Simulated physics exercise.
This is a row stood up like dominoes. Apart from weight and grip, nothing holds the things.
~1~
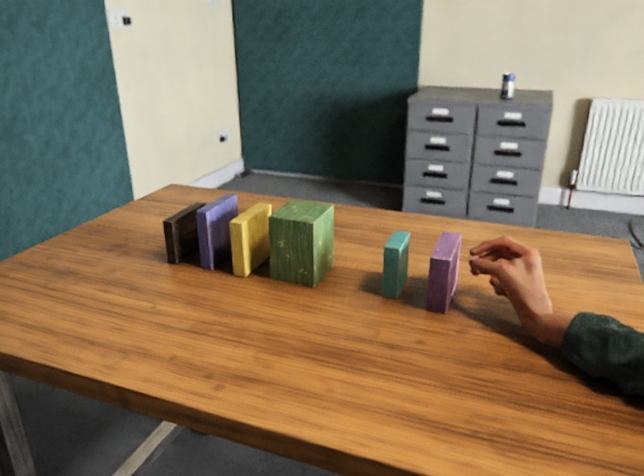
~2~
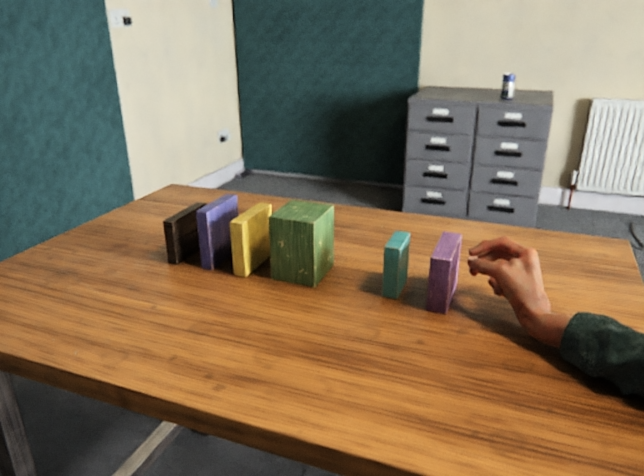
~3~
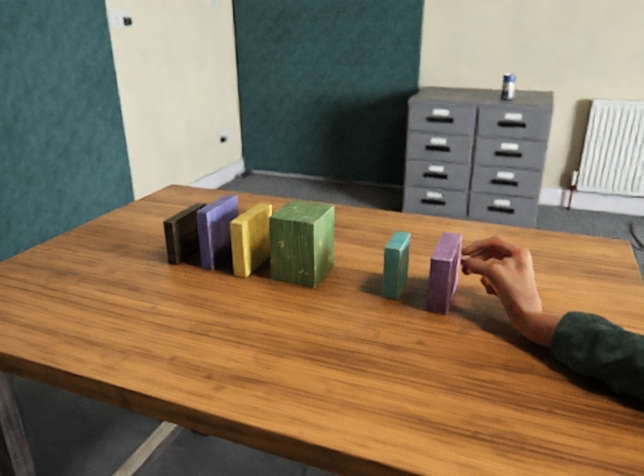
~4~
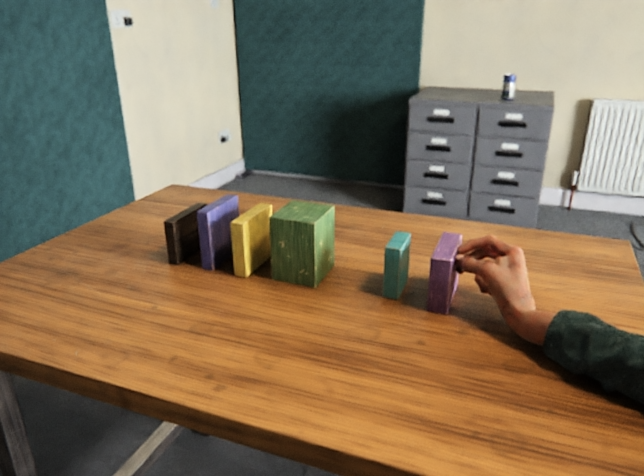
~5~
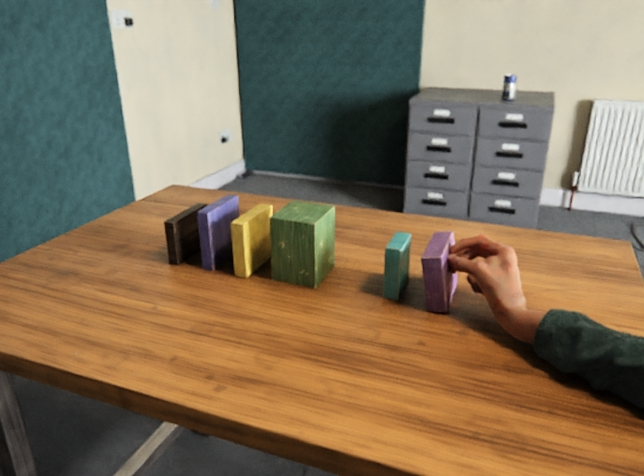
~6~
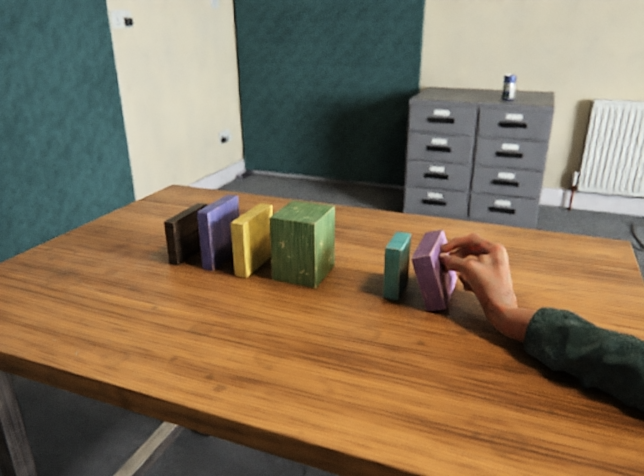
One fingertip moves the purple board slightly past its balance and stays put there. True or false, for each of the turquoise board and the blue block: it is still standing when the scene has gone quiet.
Turquoise board: False; blue block: True.
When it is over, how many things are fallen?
Total count - 2.
Then, 0.30 s later than the last frame, purple board 60° over; turquoise board tilted by 43° near (377, 264).
Then, 0.40 s later than the last frame, purple board 74° over; turquoise board on its side near (358, 276).
Then, 1.90 s later than the last frame, purple board 72° over; turquoise board on its side near (355, 275).
When it is over, lying over on the table, turquoise board; the other 3 as before. End places, in pixels of the last picture, turquoise board near (355, 275), blue block near (221, 232).
